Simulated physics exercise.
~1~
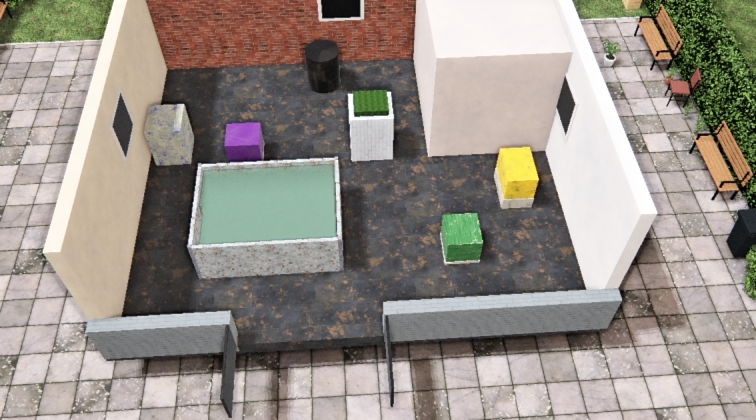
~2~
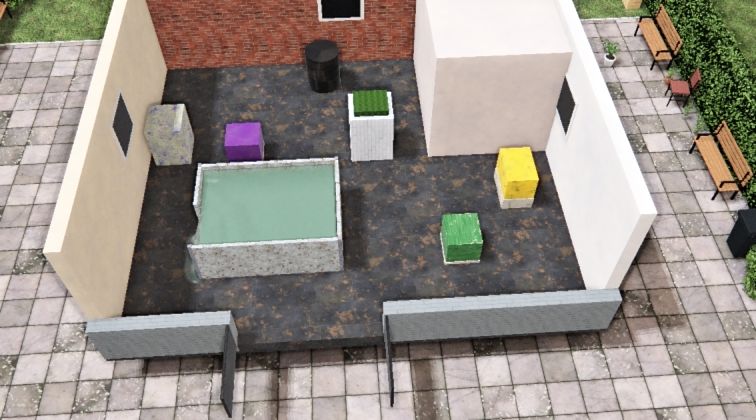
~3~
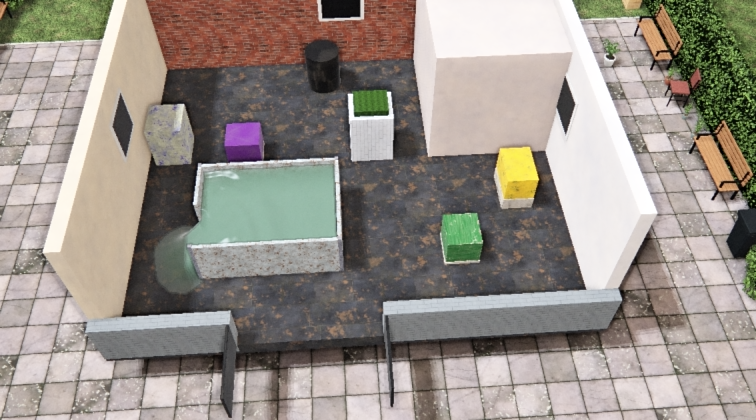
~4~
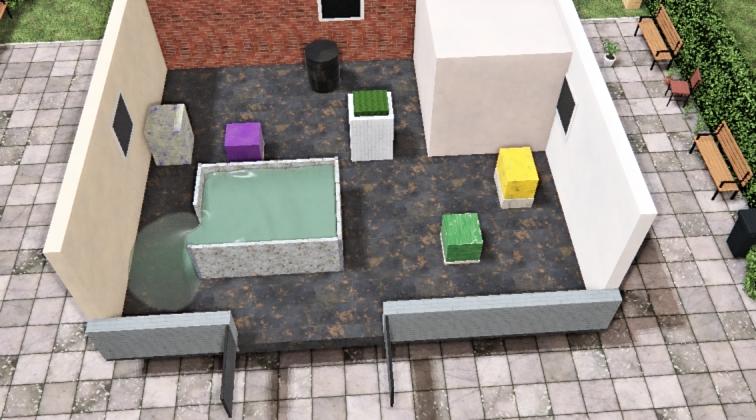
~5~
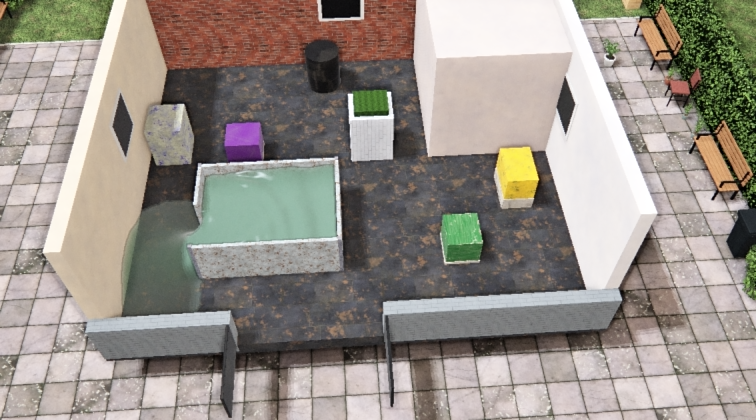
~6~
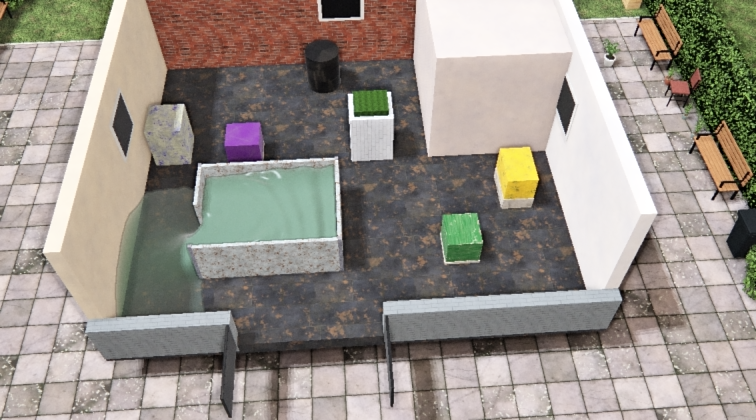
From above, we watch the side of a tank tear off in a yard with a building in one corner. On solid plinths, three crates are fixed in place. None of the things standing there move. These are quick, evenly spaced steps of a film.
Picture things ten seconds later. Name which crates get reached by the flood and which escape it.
Green crate: Reached by water; purple crate: Reached by water; yellow crate: Kept safe.
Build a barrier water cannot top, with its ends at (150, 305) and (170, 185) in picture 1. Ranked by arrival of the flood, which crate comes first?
The purple crate gets it first.
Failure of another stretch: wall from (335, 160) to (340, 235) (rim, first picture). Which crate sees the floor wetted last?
Answer: The one in purple.
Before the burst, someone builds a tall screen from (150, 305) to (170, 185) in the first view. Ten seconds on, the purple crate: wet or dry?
Purple crate gets flooded.
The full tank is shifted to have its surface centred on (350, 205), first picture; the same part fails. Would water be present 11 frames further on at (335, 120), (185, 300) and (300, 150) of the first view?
Results in order - left untouched, swamped, left untouched.
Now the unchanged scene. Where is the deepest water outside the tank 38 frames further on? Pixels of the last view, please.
I'd mark about pixel (531, 153).
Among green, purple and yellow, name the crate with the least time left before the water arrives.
Answer: The one in purple.
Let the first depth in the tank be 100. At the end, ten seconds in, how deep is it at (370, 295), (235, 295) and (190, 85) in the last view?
Approx. values, in order: 6 %, 6 %, 10 %.
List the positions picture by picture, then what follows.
The first picture shows the open tank at (267, 203) is whole and still.
In the second picture, water pours out at (202, 246) and has run to (199, 281).
In the third picture, the front is at (161, 245), out from the gap at (202, 247).
In the fourth picture, water pours out at (203, 248) and has run to (129, 282).
In the fifth picture, water pours out at (202, 248) and has run to (123, 311).
In the sixth picture, the front is at a hidden place, out from the gap at (202, 247).
A moment on, water covers 10 % of the floor; the green crate not reached, the purple crate not reached, the yellow crate not reached.
Next, water covers 30 % of the floor; the green crate not reached, the purple crate water round its plinth, the yellow crate not reached.
Then, water covers 55 % of the floor; the green crate water round its plinth, the purple crate water round its plinth, the yellow crate not reached.
Later, water covers 85 % of the floor; the green crate water round its plinth, the purple crate water round its plinth, the yellow crate water round its plinth.
In the end, water covers 100 % of the floor; the green crate was topped, the purple crate was topped, the yellow crate stayed above the water.
